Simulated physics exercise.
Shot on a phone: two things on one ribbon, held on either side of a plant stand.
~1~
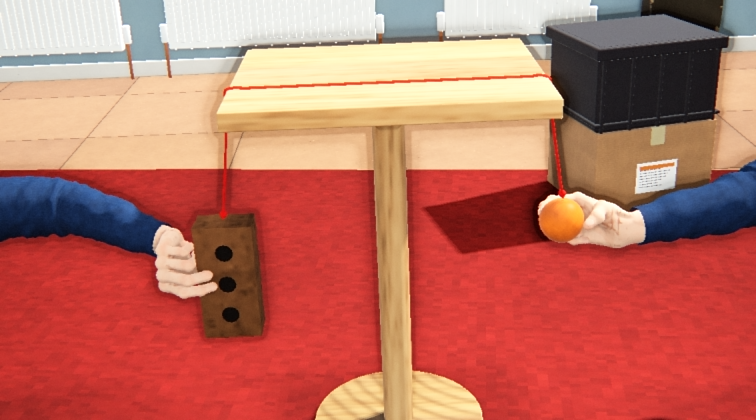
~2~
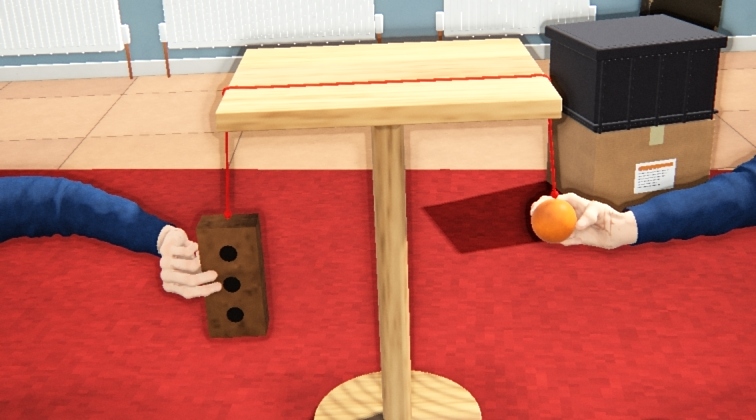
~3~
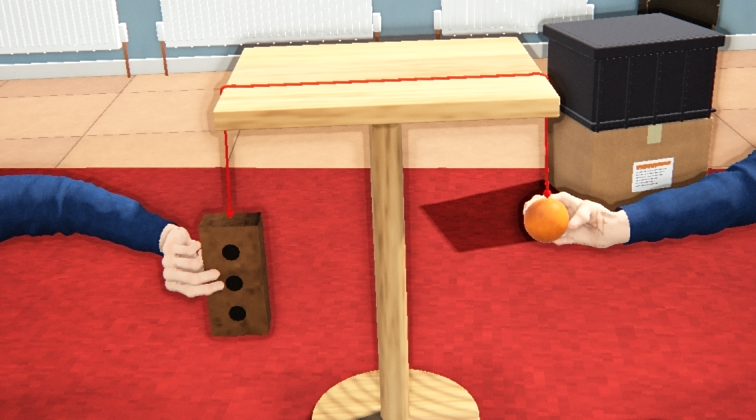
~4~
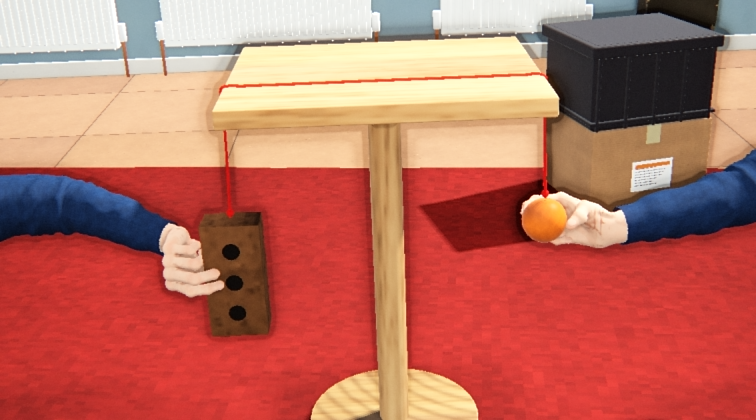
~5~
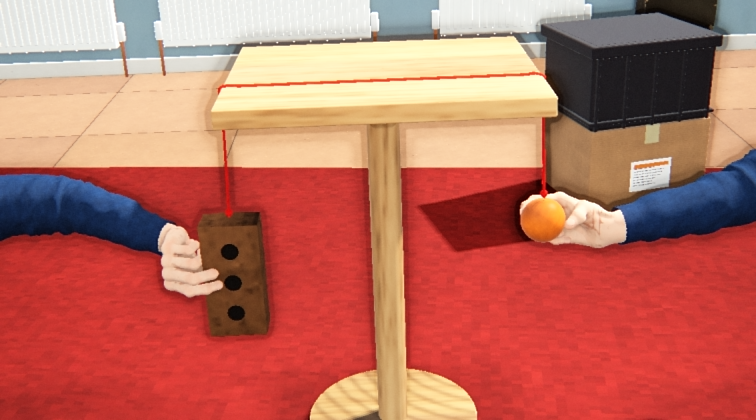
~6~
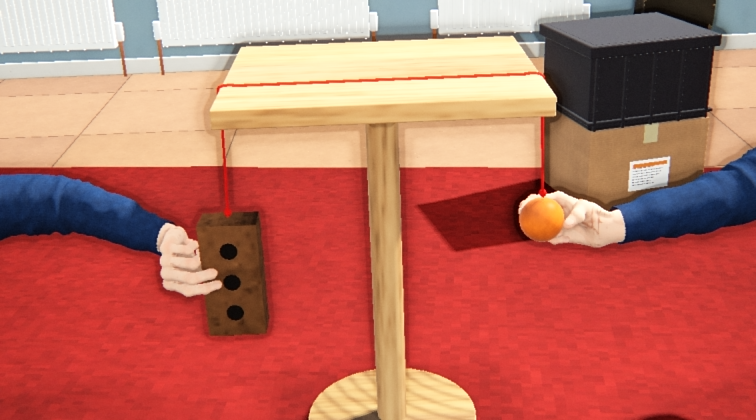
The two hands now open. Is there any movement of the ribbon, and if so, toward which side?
Yes, toward the left.
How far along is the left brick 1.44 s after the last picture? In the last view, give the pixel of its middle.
My guess is it's somewhere around (270, 404) at that moment.
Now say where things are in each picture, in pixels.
Left brick (230, 276); right orange (562, 220); ribbon over the top (388, 82), in the first picture.
Left brick (234, 276); right orange (554, 221), in the second picture.
Left brick (236, 275); right orange (547, 220), in the third picture.
Left brick (237, 275); right orange (545, 220), in the fourth picture.
Left brick (235, 275); right orange (543, 220), in the fifth picture.
Left brick (234, 274); right orange (542, 219); ribbon over the top (382, 80), in the sixth picture.
Then, 0.86 s after the last picture, left brick down on the floor near (282, 404); right orange pulled up onto the top near (262, 60).
Then, 1.44 s after the last picture, left brick down on the floor near (270, 404); right orange lower.
At rest, left brick down on the floor near (272, 406); right orange down on the floor. The ribbon sinks on the left side.
